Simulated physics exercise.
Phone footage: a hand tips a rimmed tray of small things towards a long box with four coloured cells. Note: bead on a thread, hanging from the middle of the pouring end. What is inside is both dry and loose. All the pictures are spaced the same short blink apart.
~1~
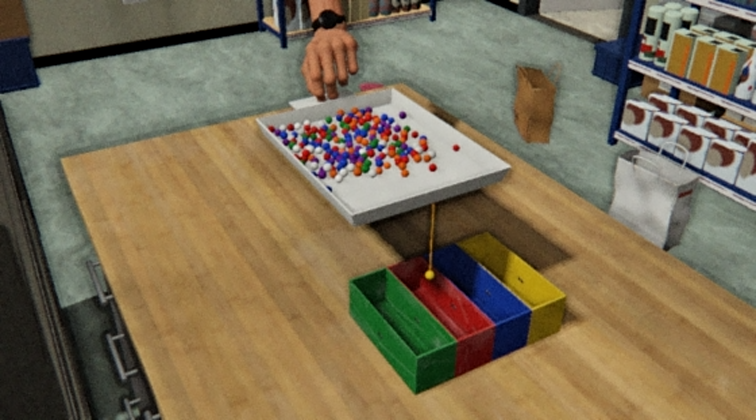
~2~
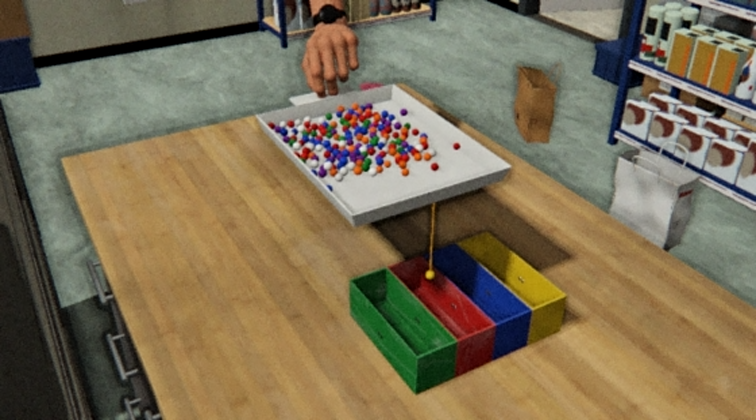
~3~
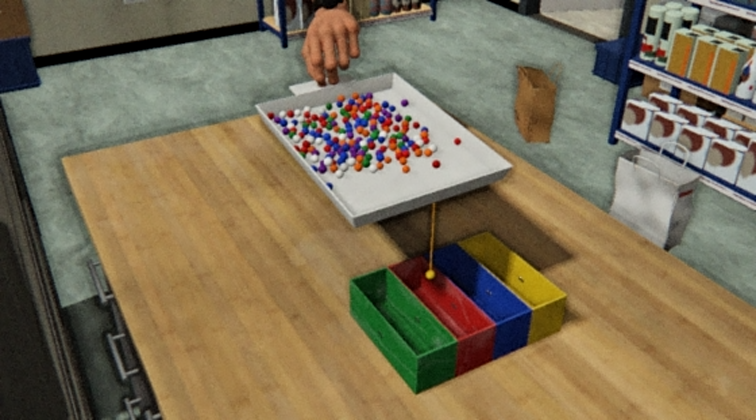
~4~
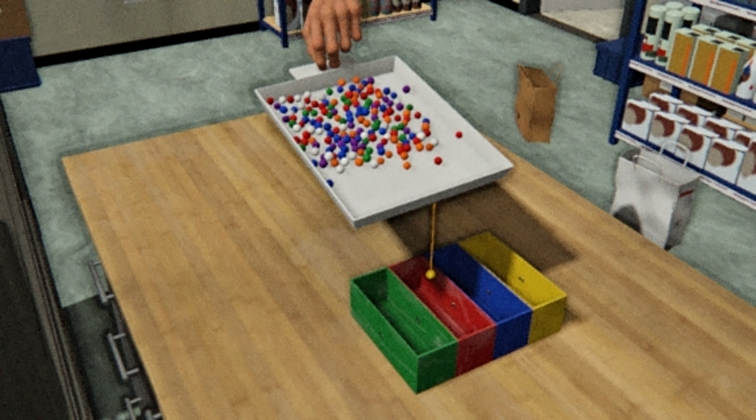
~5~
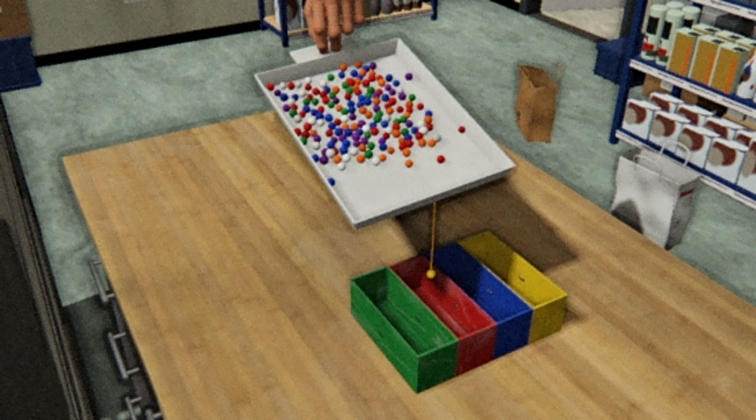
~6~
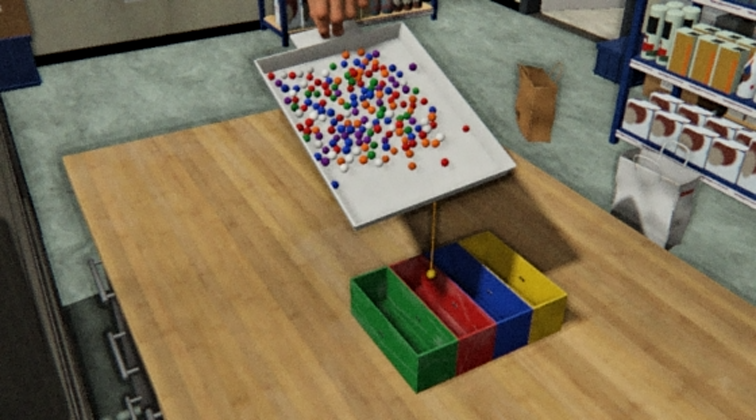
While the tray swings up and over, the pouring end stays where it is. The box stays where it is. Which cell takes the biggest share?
The green cell.
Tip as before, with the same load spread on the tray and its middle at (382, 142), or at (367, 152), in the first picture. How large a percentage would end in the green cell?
Estimates in order: 30 percent, 30 percent.
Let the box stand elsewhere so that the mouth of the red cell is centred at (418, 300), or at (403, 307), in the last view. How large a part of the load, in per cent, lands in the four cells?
Close to 70 %, followed by close to 80 %.
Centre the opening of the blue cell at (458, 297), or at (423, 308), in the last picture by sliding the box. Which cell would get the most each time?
The first placing favours that green cell, while the second favours red.
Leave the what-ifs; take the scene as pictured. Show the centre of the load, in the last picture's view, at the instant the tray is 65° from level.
Roughly at (401, 223).
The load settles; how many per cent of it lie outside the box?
50 %.
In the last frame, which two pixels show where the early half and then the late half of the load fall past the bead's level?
Earlier half at (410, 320), later half at (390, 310).
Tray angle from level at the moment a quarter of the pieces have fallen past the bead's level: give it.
Around 70°, give or take.
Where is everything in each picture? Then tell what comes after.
The first picture shows corners of the pouring end near (354, 210) and (503, 165), level; middle of the load near (350, 145), round plastic beads; bead on its thread near (430, 275); green cell near (436, 364); red cell near (475, 348); blue cell near (512, 332); yellow cell near (546, 317).
The second picture shows corners of the pouring end near (355, 210) and (503, 165), level; middle of the load near (350, 143).
The third picture shows corners of the pouring end near (355, 212) and (504, 164), tipped barely, lowest at the left corner; middle of the load near (350, 136).
The fourth picture shows corners of the pouring end near (356, 214) and (506, 164), tipped a little, lowest at the left corner; middle of the load near (351, 126).
The fifth picture shows corners of the pouring end near (357, 217) and (507, 163), tipped clearly, lowest at the left corner; middle of the load near (353, 117).
The sixth picture shows corners of the pouring end near (357, 219) and (509, 163), tipped clearly, lowest at the left corner; middle of the load near (355, 112), the whole lot on the move; green cell near (437, 363); red cell near (476, 346); blue cell near (513, 331); yellow cell near (548, 316).
Shortly afterwards, tray tipped steeply; near two thirds on the tray; a little in the green cell; only a few in the red cell; near a third falling or outside the box.
Next, tray tipped past a quarter turn; a little on the tray; near a quarter in the green cell; a little in the red cell; only a few in the blue cell; only a few in the yellow cell; near half falling or outside the box.
Some moments later, tray tipped past a quarter turn; near a third in the green cell; a little in the red cell; only a few in the blue cell; only a few in the yellow cell; near half falling or outside the box.
In the end, tray tipped past a quarter turn; near a third in the green cell; a little in the red cell; only a few in the blue cell; only a few in the yellow cell; near half outside the box.
